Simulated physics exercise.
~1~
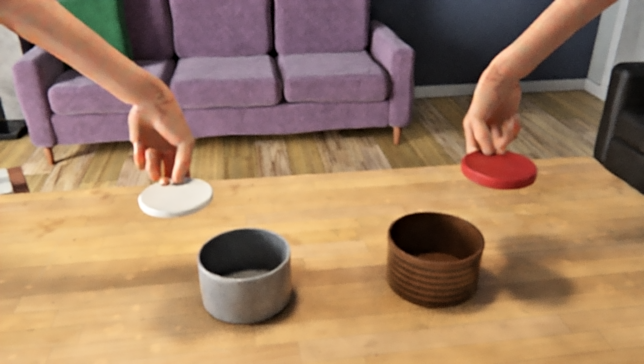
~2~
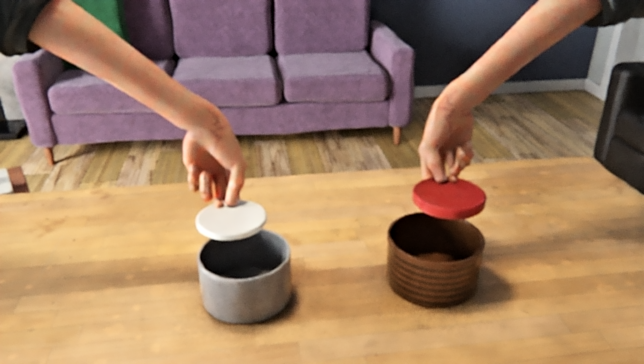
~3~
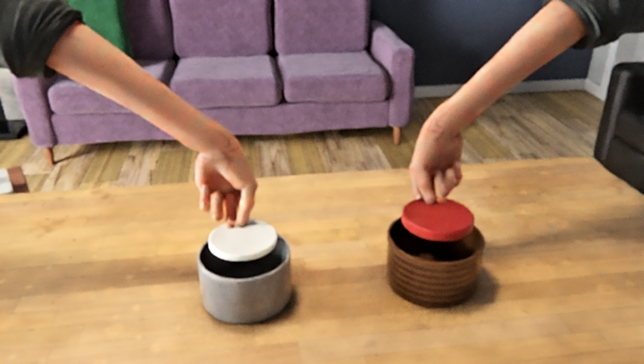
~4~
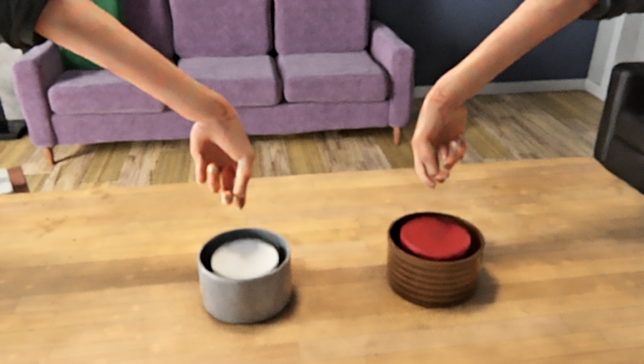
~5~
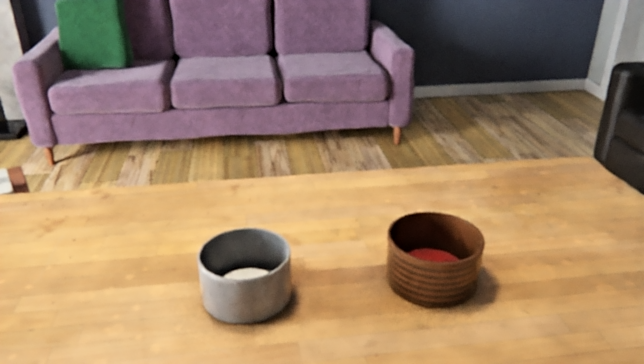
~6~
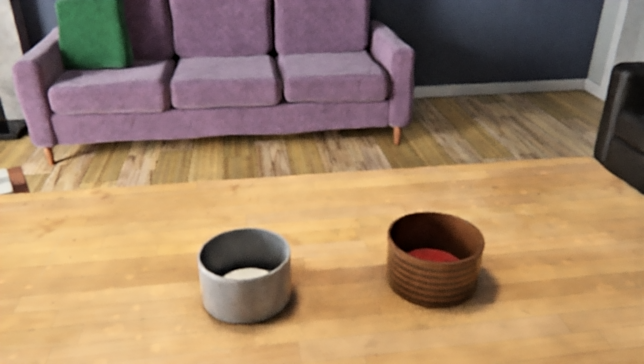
Two hands lowered a white disc toward a gray pot on the left and a red disc toward a ridged brown pot on the right, then let go and drew away, and both discs dropped inside and stayed there.
